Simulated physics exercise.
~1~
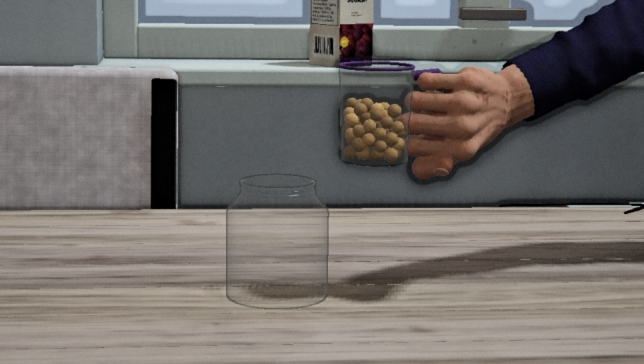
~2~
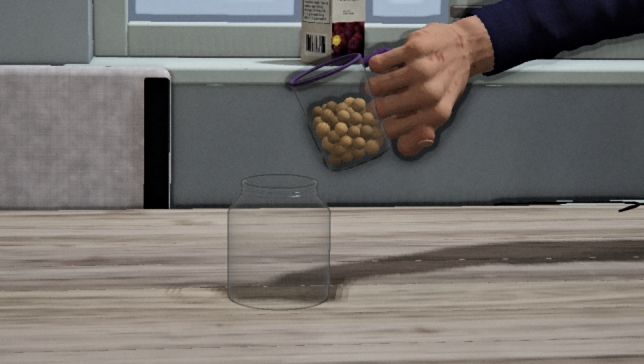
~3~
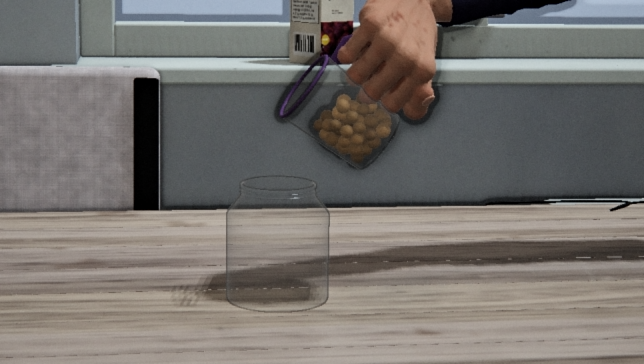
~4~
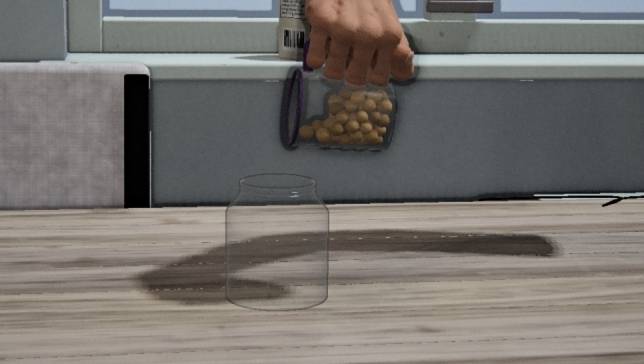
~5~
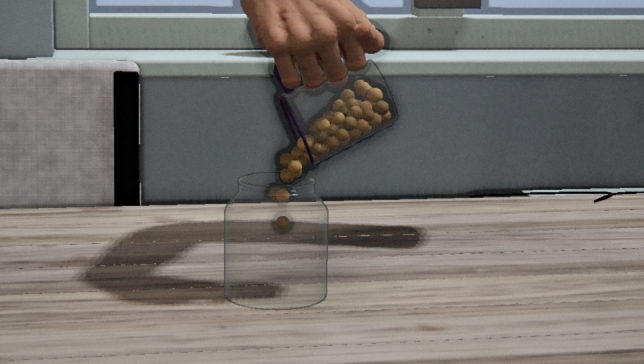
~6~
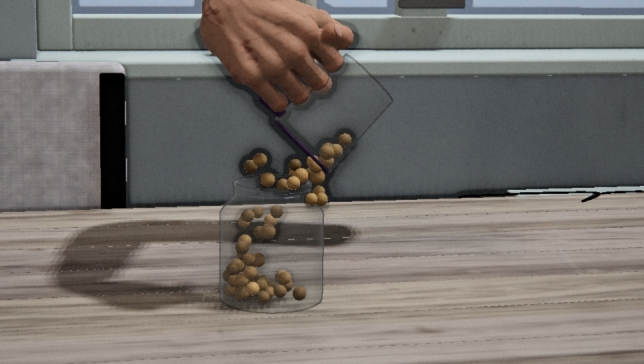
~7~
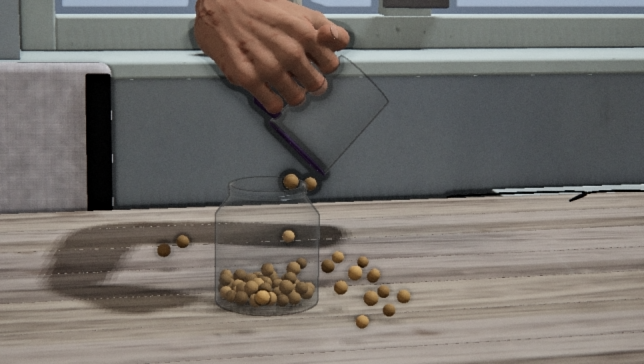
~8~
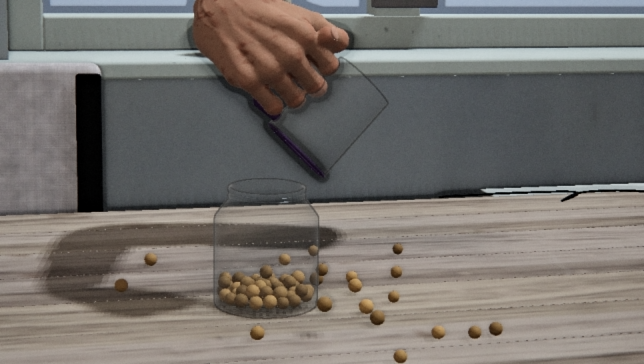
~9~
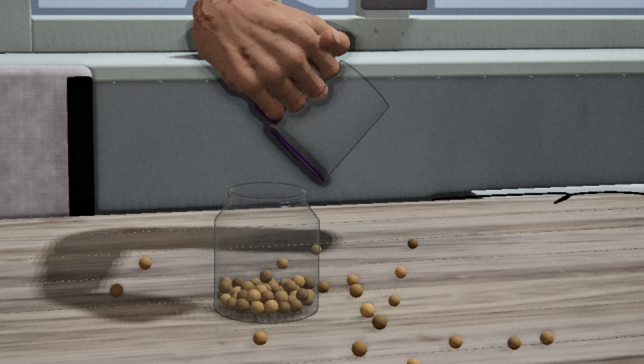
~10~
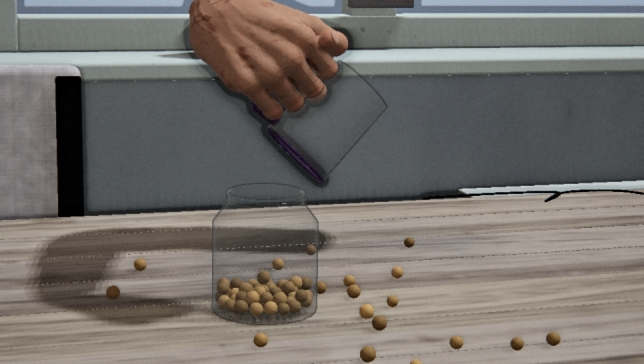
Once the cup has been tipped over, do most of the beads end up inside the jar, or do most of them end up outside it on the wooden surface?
Most of the beads end up in a pile inside the jar. A smaller share lies scattered on the wooden surface around it, and the cup is left empty.
